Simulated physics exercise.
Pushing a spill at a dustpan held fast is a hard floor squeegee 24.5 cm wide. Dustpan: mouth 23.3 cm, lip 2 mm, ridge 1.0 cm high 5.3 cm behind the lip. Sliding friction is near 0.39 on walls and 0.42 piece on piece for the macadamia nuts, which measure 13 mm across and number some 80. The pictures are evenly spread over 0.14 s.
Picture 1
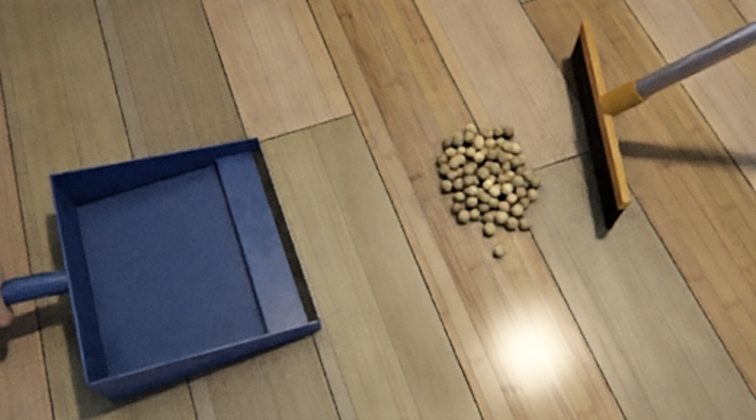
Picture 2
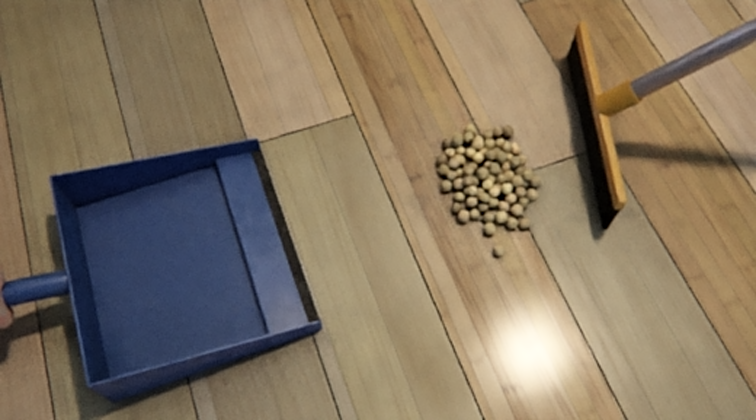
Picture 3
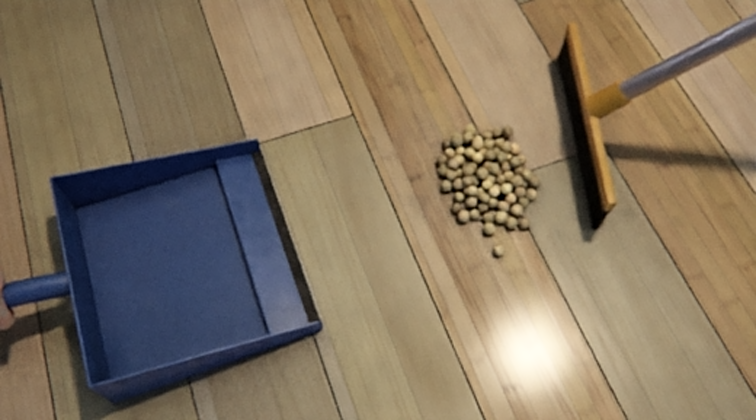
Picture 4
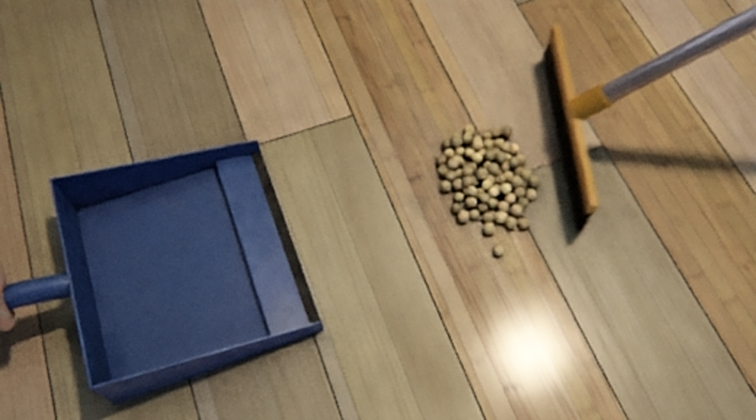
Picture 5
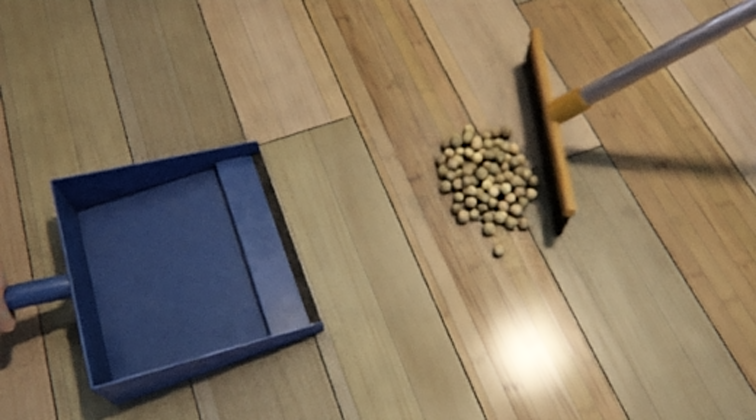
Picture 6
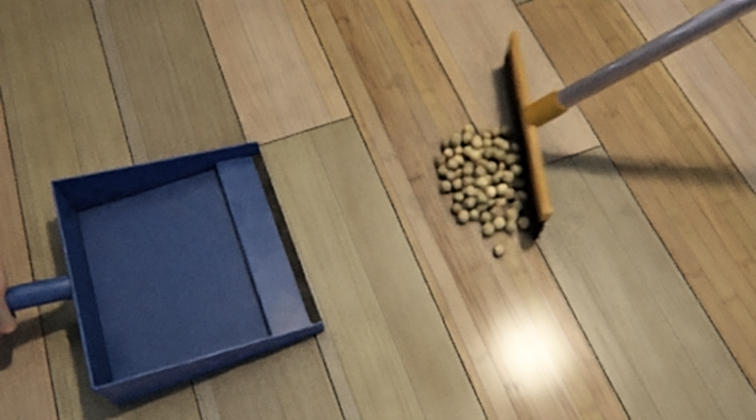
A squeegee with an orange-edged blade and a grey handle slides left across a wooden floor, slowly then faster, until it presses into the right side of a pile of small round tan pieces, while a blue dustpan stays still at left.
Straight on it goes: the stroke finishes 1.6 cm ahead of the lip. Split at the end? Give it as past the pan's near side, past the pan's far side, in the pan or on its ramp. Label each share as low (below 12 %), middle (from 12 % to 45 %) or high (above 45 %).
Near side - low; far side - middle; pan - middle.
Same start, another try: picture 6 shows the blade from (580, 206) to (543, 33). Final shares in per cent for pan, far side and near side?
Final per cent - pan 20, far 20, near 0.
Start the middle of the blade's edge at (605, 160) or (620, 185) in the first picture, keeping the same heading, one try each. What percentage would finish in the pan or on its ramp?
The two tries give about 30 % and about 35 %.
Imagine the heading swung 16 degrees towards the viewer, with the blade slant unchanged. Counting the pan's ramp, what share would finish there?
I'd expect close to 45 percent.
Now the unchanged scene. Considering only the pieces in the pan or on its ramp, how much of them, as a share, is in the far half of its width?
I'd put it near 80 per cent.
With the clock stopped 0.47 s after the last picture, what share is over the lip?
Over the lip by then: Approx. 45 %.
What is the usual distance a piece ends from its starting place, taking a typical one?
I'd say near 28 cm.
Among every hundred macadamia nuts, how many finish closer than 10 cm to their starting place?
About 0 percent.
Then, 0.15 s after the last picture, middle of the blade 16 cm from the lip; 0 % over the lip, far side 5 %, near side 5 %.
Then, 0.24 s after the last picture, middle of the blade 8 cm from the lip; 0 % over the lip, far side 15 %, near side 5 %.
Then, 0.47 s after the last picture, middle of the blade 5 cm from the lip; 45 % over the lip, far side 25 %, near side 10 %.
In the end, near side 10 %, far side 25 %, pan 30 %, in front of the lip or behind the blade 40 %.
